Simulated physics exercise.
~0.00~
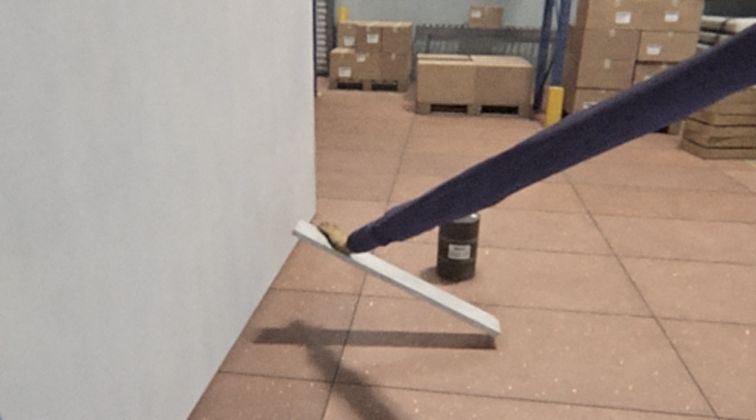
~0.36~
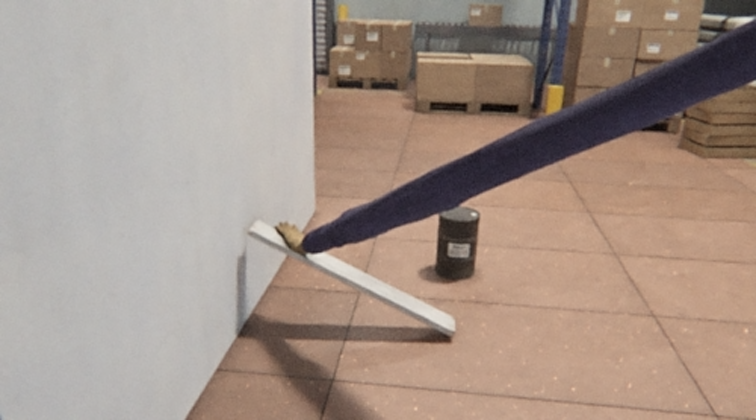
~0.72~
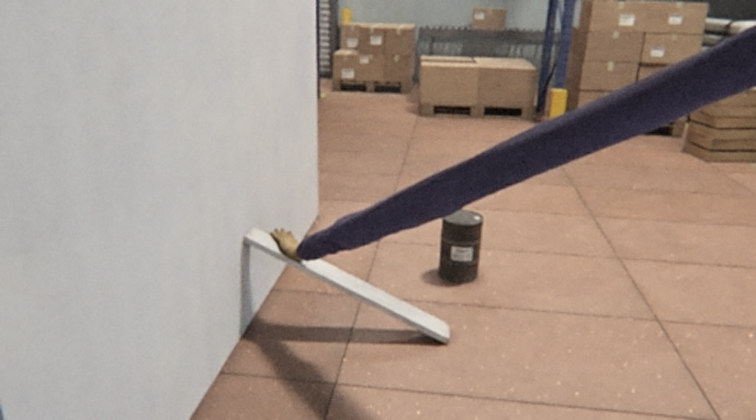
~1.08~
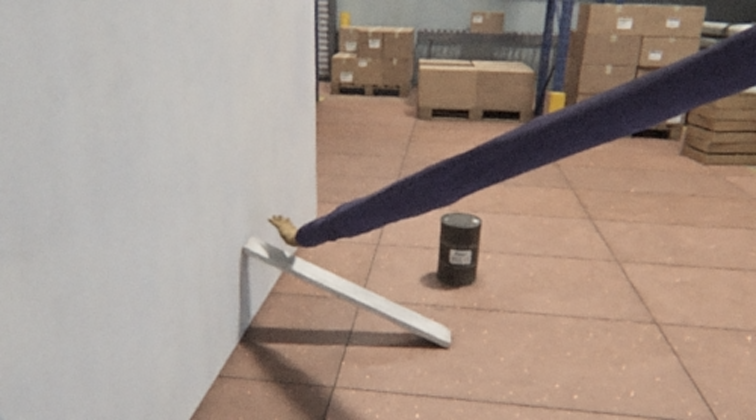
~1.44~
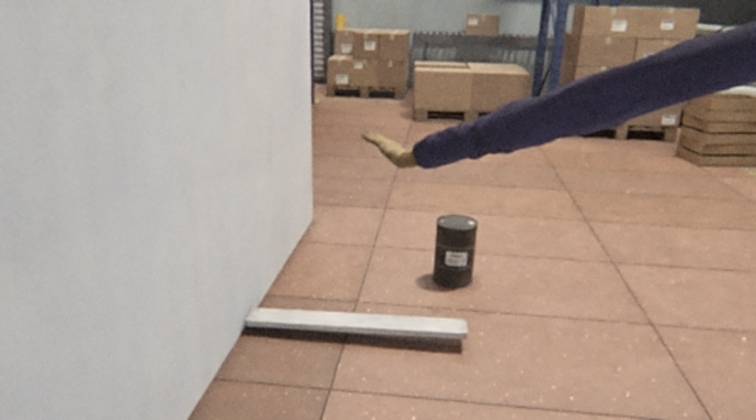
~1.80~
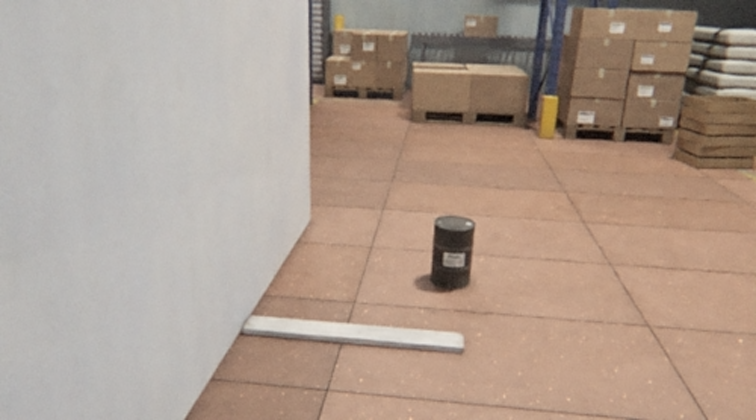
A hand in a dark sleeve moved a tilted white plank left to lean against a bare wall, then let go and drew back. The plank slid down and ended up flat on the floor, while a black canister stood still nearby.
